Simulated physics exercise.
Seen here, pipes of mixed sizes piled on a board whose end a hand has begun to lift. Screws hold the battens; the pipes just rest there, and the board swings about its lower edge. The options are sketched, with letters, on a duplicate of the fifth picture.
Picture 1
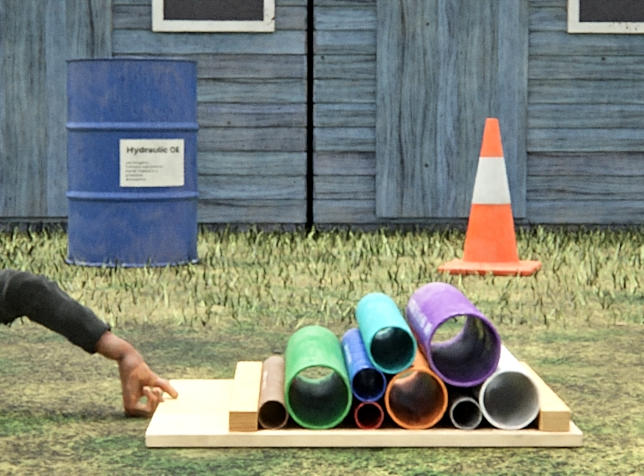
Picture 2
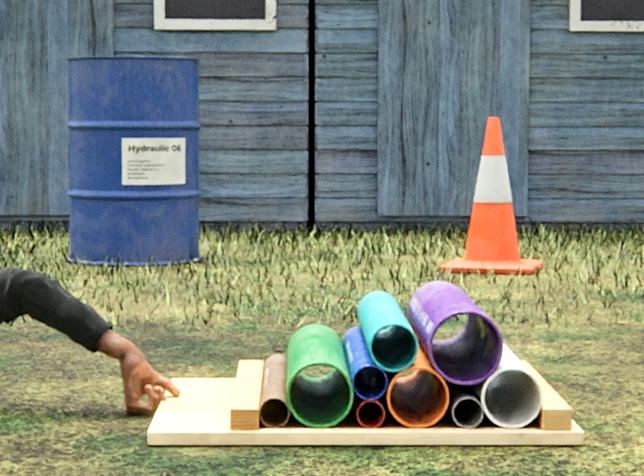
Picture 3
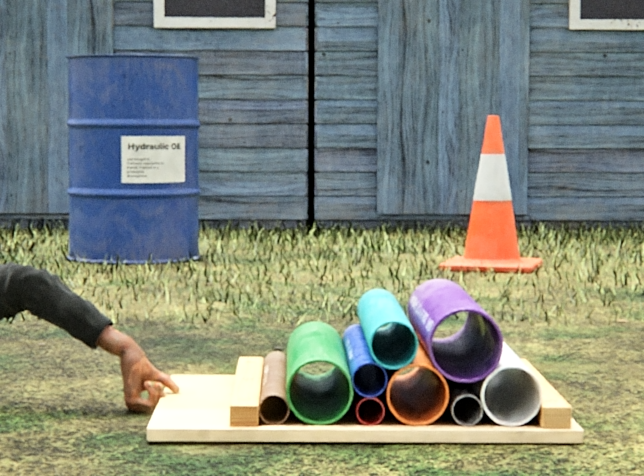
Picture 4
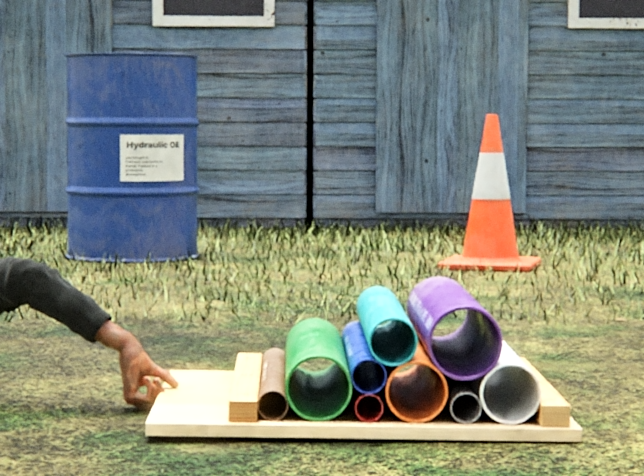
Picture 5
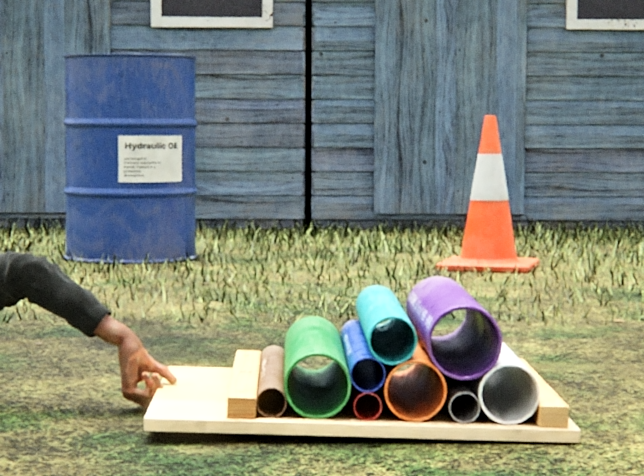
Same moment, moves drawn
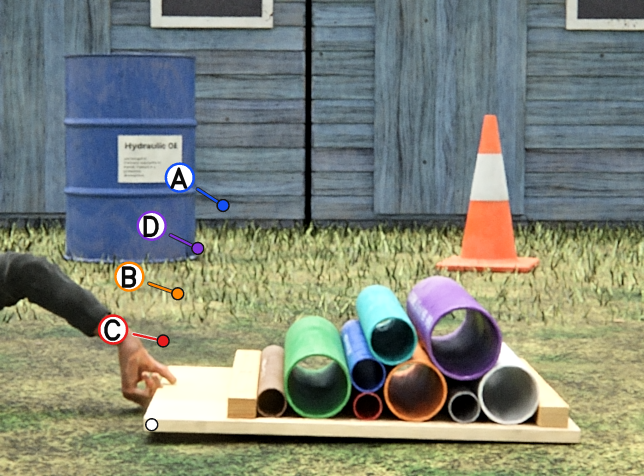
The clip shows a hand at the left end of a wooden board stacked with colourful pipes of mixed sizes between two battens; the hand raises that end very slightly, while the pipes keep their arrangement on the board.
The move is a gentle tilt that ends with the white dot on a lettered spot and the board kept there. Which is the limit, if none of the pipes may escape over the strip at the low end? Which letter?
Lift it to A and no more.
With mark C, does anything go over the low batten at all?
At C: No.
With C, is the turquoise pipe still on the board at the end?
The turquoise pipe: Yes.
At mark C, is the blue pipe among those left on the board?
Yes, with C.
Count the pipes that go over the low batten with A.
The count is none.
On the marked copy, A at (223, 205); B at (178, 294); C at (163, 341); D at (198, 248); the white dot at (152, 425).
Taking A. A third of the way, board at 18°.
Two thirds of the way, board at 33°.
When it is over, board at 33°, none over the low batten.
As for the rest, B none over the low batten; C none over the low batten; D none over the low batten.
